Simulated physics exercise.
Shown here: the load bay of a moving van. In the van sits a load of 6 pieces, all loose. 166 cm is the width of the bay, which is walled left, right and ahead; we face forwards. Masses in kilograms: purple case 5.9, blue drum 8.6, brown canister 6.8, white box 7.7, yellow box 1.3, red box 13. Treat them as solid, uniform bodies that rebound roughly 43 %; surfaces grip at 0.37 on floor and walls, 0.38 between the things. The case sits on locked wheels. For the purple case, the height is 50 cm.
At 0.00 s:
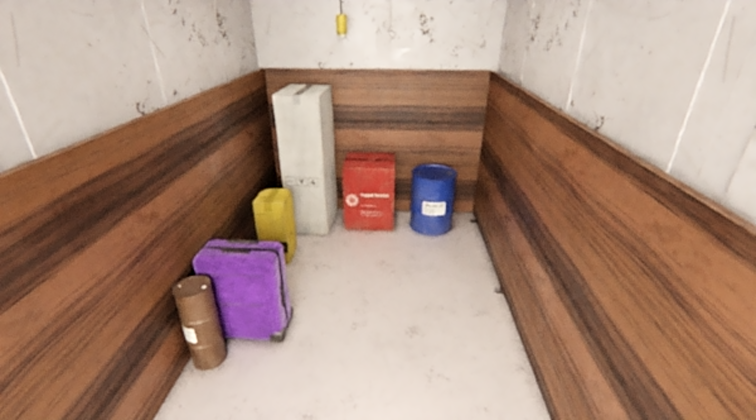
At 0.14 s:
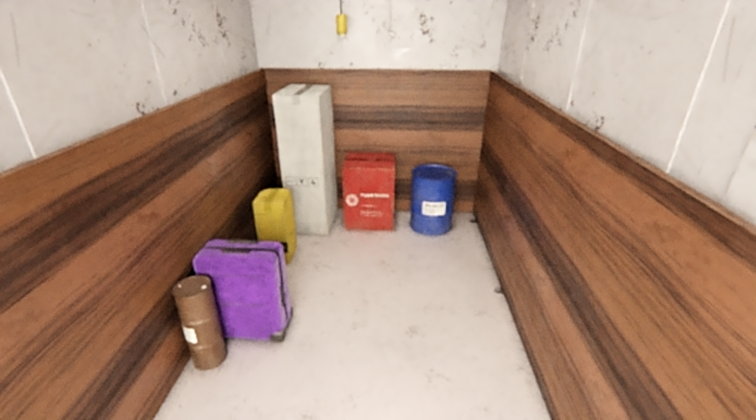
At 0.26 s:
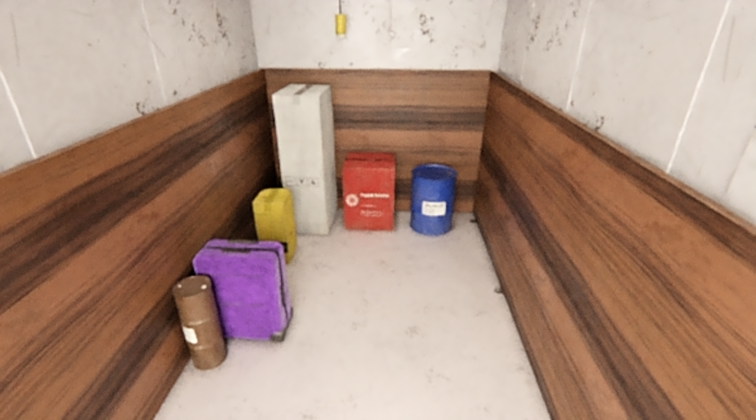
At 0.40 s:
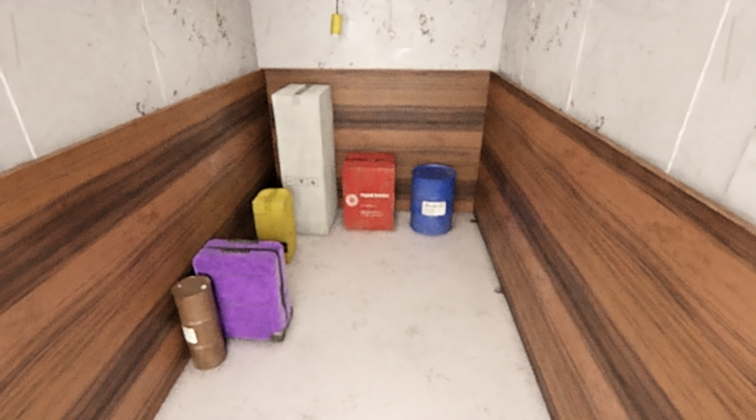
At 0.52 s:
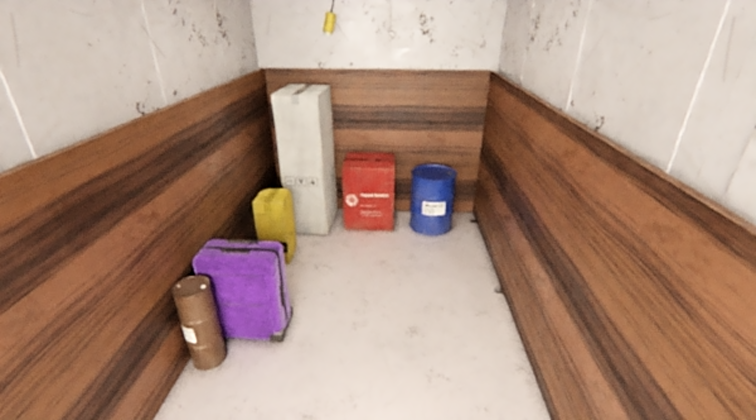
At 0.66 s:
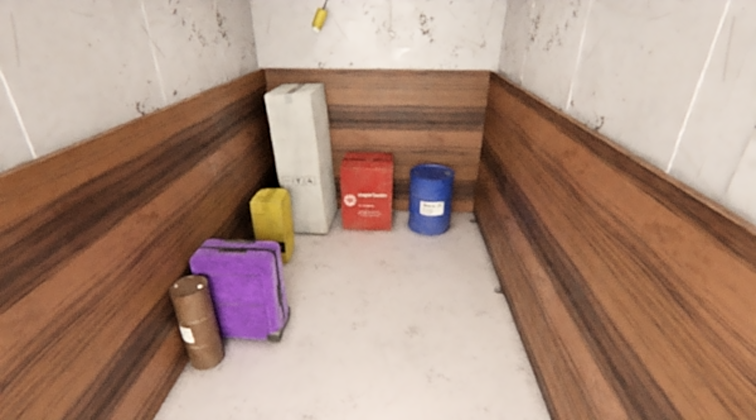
The tall white box shifts slightly left as the hanging yellow tag swings left.
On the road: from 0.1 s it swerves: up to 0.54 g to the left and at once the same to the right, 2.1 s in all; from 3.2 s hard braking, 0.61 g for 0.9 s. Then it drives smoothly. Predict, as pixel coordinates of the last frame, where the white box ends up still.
Roughly (356, 162).
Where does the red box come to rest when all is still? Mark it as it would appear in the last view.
About (408, 192).
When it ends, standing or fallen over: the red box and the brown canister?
Final state - red box: Remains on its base; brown canister: Goes over.
After 1.66 s, force 0.52 g right; white box leaning 12° near (320, 157); yellow box slid 9 cm; blue drum slid 9 cm.
After 2.06 s, force 0.14 g right; white box leaning 34° near (349, 161); brown canister leaning 49°; red box slid 22 cm.
After 3.66 s, force 0.61 g forwards; white box leaning 39° near (355, 163); brown canister on its side; red box slid 29 cm.
After 3.96 s, force 0.34 g forwards; white box leaning 39° near (355, 163); brown canister on its side; purple case slid 51 cm.
At rest (4.8 s), tipped over in the van, brown canister and white box; not toppled but over 15 cm from the start, purple case, blue drum, yellow box and red box. Seen from the same camera at the end, white box near (356, 162).
